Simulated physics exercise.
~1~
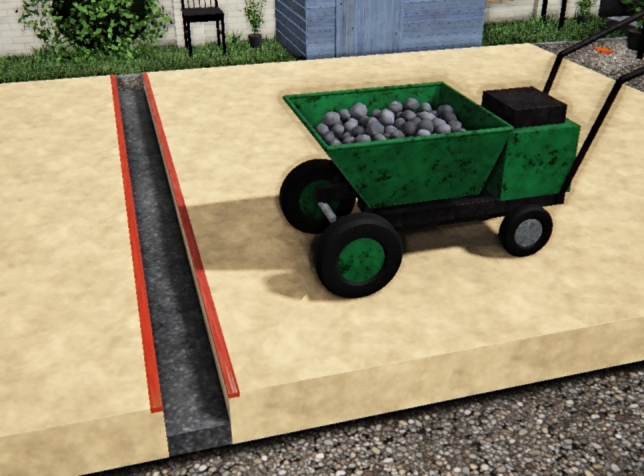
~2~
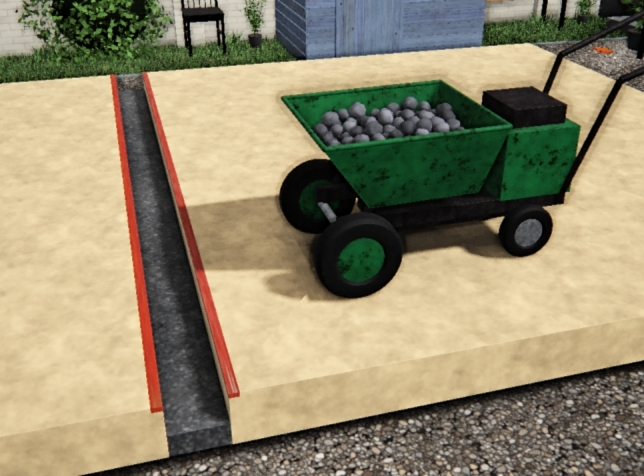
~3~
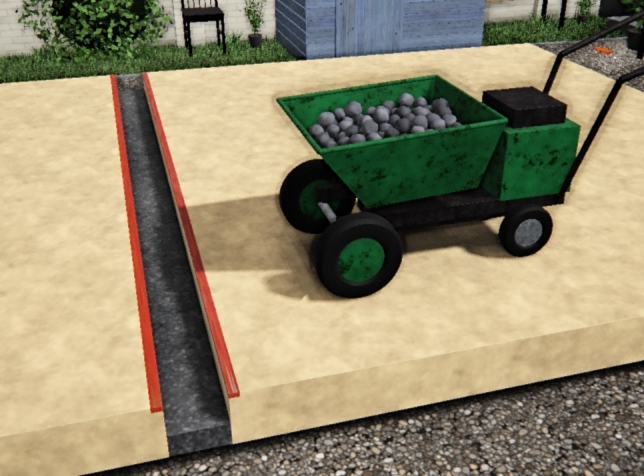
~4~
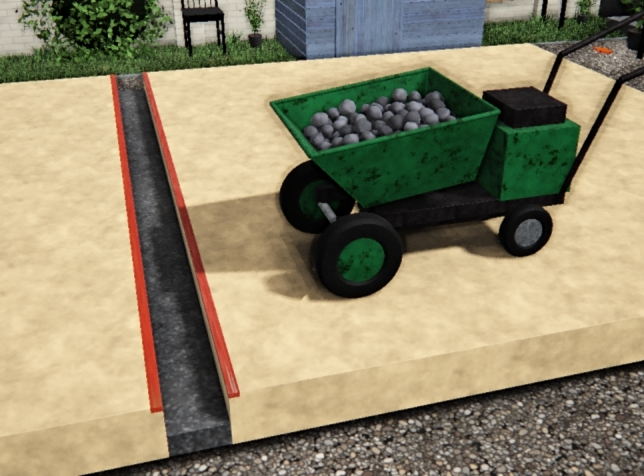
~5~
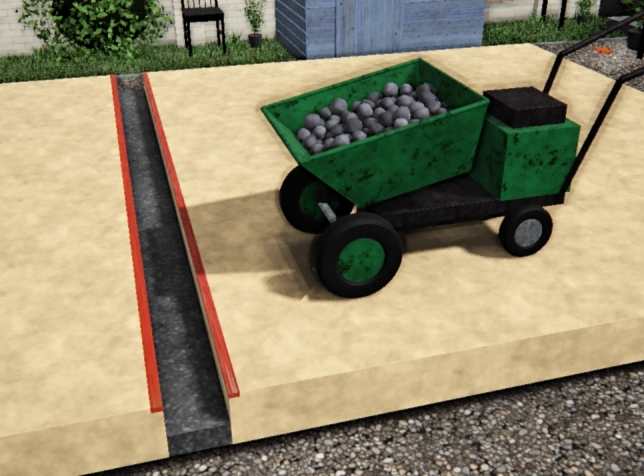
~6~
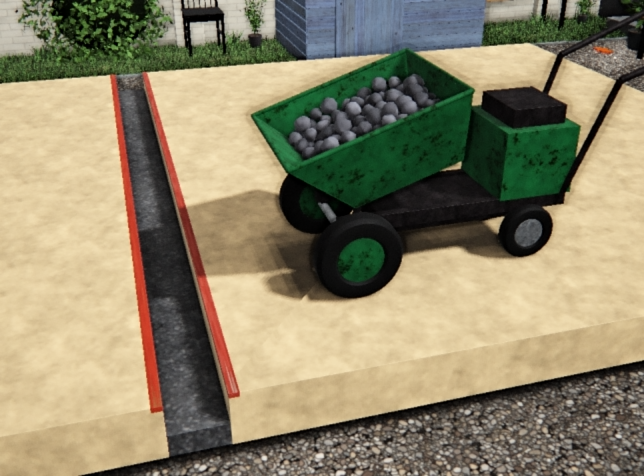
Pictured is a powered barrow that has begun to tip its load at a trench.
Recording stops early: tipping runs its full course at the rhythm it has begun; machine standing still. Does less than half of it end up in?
No - majority in.
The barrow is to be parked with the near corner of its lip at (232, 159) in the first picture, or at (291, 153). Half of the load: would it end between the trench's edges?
A minority, then the bulk.
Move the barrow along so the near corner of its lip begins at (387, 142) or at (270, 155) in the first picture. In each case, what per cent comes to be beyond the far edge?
That would be roughly 0 in a hundred and then roughly 50 in a hundred.
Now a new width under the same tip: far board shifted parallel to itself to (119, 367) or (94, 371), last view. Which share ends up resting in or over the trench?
I'd expect close to 80 in a hundred and then close to 80 in a hundred.
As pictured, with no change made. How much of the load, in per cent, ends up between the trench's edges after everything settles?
Roughly 65 %.
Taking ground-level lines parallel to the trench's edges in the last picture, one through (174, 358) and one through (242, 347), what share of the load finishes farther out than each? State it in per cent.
Close to 20 and 90 per cent respectively.
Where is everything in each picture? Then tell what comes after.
In the first picture, lip of the skip at (327, 149), level; top of the load at (416, 125), round cobbles; first edge of the trench at (222, 349); far edge at (150, 362), the trench under half as wide as the skip, and about half as deep as wide.
In the second picture, lip of the skip at (325, 150), level; top of the load at (399, 124).
In the third picture, lip of the skip at (319, 152), tipped barely; top of the load at (410, 121).
In the fourth picture, lip of the skip at (311, 156), tipped a little; top of the load at (417, 111).
In the fifth picture, lip of the skip at (300, 163), tipped a little; top of the load at (408, 105).
In the sixth picture, lip of the skip at (288, 171), tipped clearly; top of the load at (409, 112); first edge of the trench at (222, 349); far edge at (150, 362).
Soon after the last picture, skip tipped steeply; all in the skip.
A little later, skip tipped right over; most in the skip; a small part short of the trench; a small part in or heaped over the trench; a stray few falling.
Later still, skip tipped right over; about a quarter in the skip; a small part short of the trench; about half in or heaped over the trench; a small part beyond it.
At rest, skip tipped right over; a small part in the skip; about a quarter short of the trench; about two thirds in or heaped over the trench; a small part beyond it.
